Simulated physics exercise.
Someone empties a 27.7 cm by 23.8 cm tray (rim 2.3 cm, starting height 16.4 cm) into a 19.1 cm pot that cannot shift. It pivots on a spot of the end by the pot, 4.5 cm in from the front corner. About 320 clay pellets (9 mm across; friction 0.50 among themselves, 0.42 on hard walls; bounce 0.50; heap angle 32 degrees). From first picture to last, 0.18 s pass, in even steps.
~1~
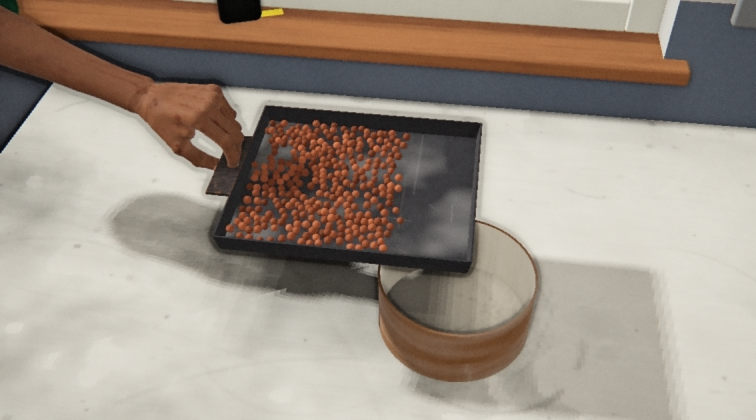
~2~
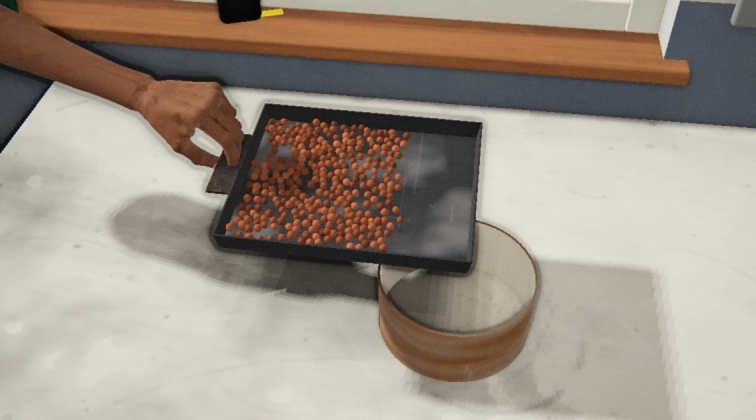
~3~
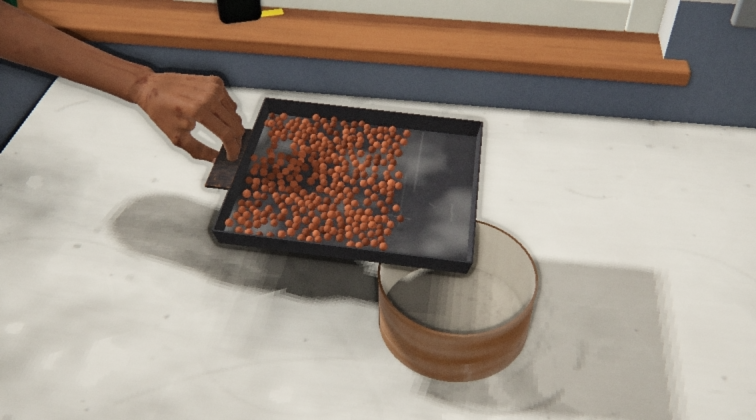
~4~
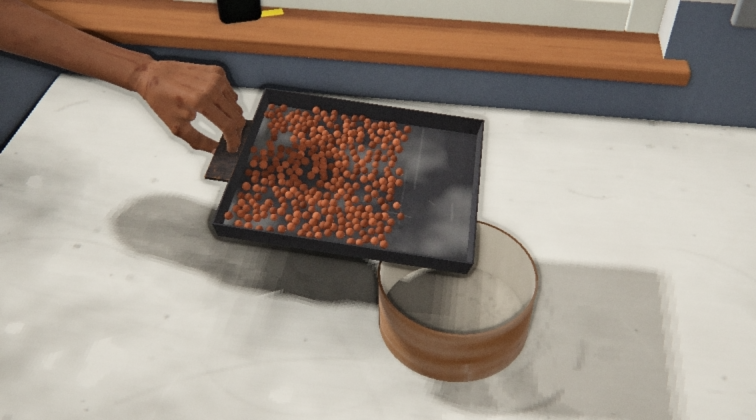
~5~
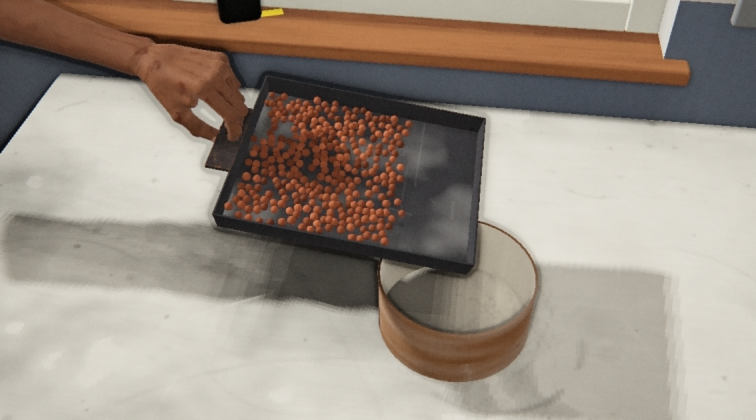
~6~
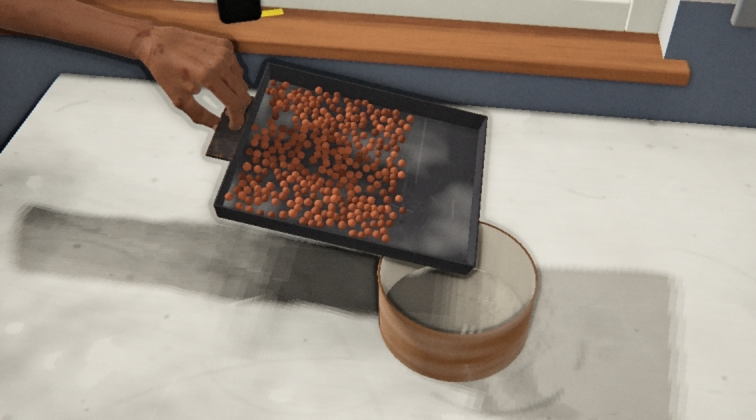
At the start, a hand holds the left end of a dark tray of small reddish-brown balls, level above a pale counter beside a round pot. The hand then gradually raises that end, tilting the tray modestly toward the pot at right, while the balls stay bunched on its left side.
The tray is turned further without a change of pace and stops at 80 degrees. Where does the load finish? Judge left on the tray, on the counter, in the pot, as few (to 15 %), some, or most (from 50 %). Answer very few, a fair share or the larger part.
Left on the tray: A fair share; on the counter: A fair share; in the pot: A fair share.
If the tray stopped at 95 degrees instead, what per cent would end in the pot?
It would be near 60 per cent.
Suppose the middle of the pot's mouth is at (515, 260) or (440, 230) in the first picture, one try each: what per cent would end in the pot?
About 40 and 0 per cent.
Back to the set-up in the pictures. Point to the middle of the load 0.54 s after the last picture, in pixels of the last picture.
Near (481, 218).
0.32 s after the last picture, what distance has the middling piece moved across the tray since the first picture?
About 6 cm.
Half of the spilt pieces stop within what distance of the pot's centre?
About 20 cm.
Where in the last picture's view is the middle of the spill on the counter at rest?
Near (592, 395).
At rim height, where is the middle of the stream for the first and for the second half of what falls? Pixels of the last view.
At about (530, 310), then at (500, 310).
Then, 0.32 s after the last picture, tilt 45 degrees; the tray holds 100 %, the pot 0 %.
Then, 0.54 s after the last picture, tilt 68 degrees; the tray holds 90 %, the pot 0 %.
Then, 0.87 s after the last picture, tilt 80 degrees; the tray holds 45 %, the pot 20 %.
In the end, tray 35 %, counter 30 %, pot 30 %.
